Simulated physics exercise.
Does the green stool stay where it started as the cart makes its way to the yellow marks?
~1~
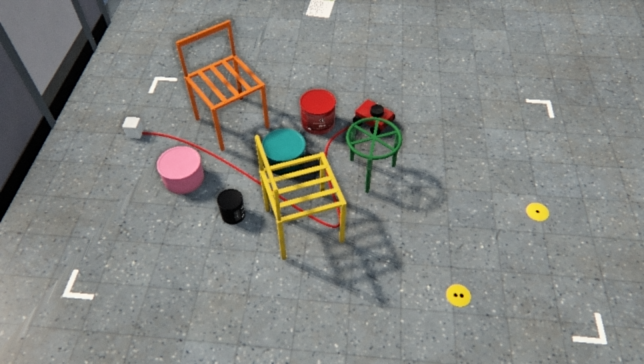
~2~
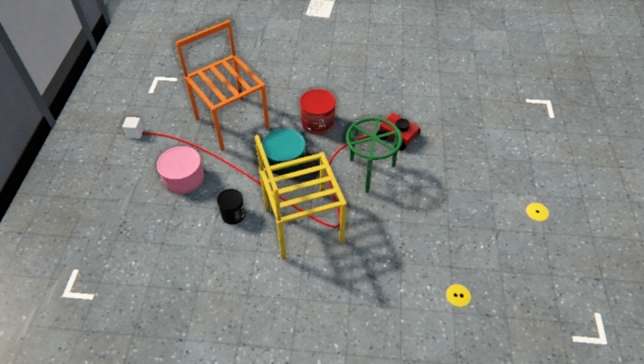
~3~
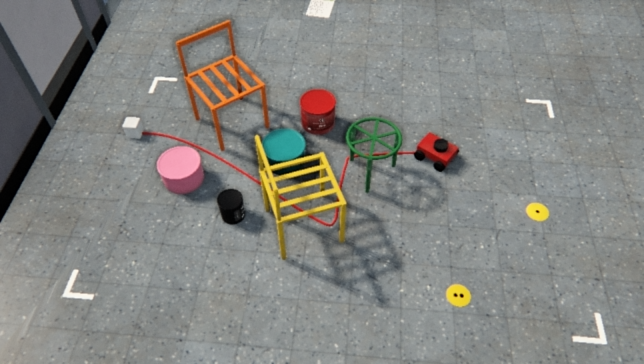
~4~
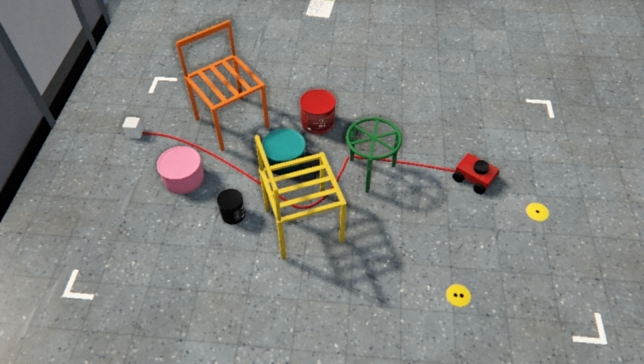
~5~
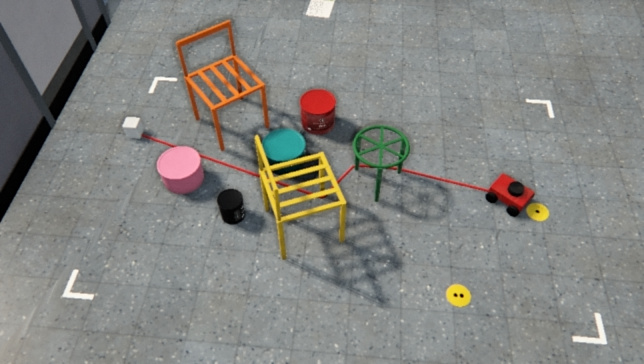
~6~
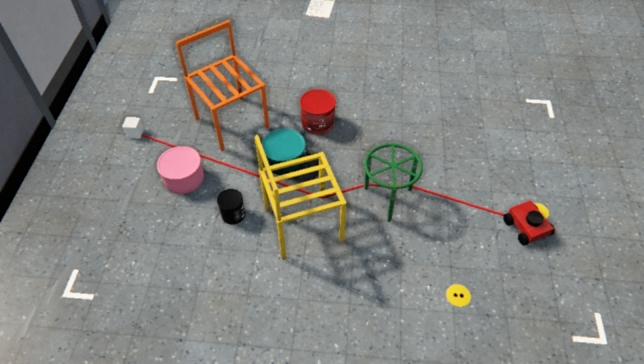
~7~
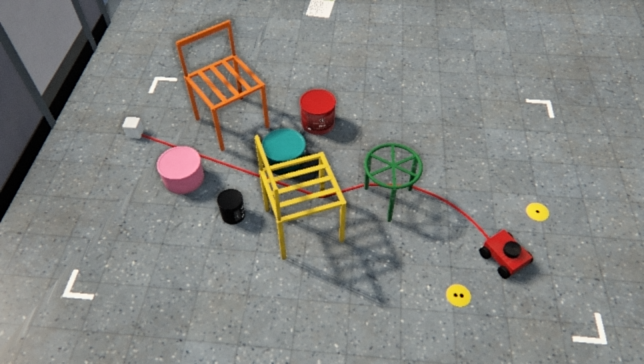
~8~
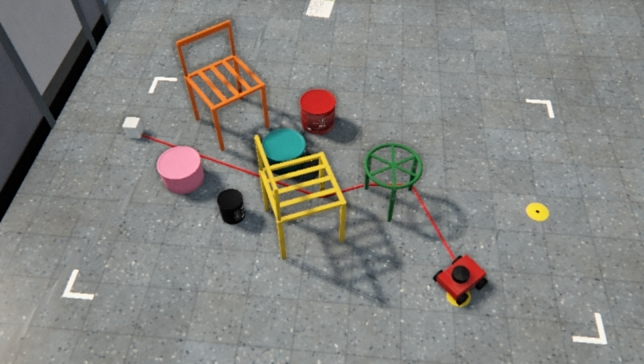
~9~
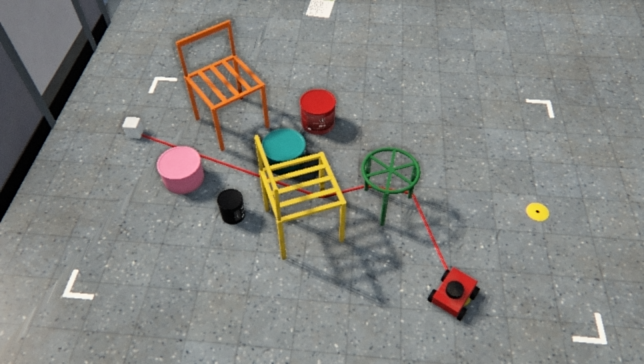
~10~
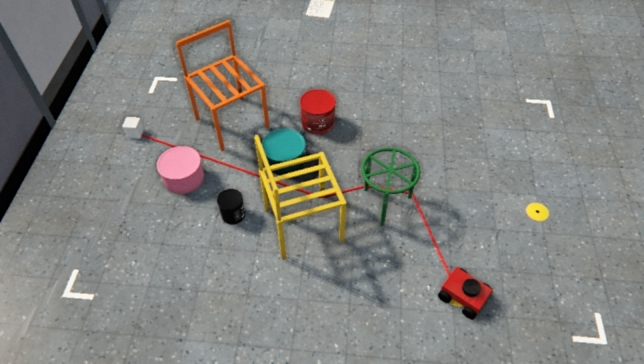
No, the green stool gets shifted. It slides a little to the right and toward the viewer as the cart pulls the lead, and it ends upright away from its starting spot.
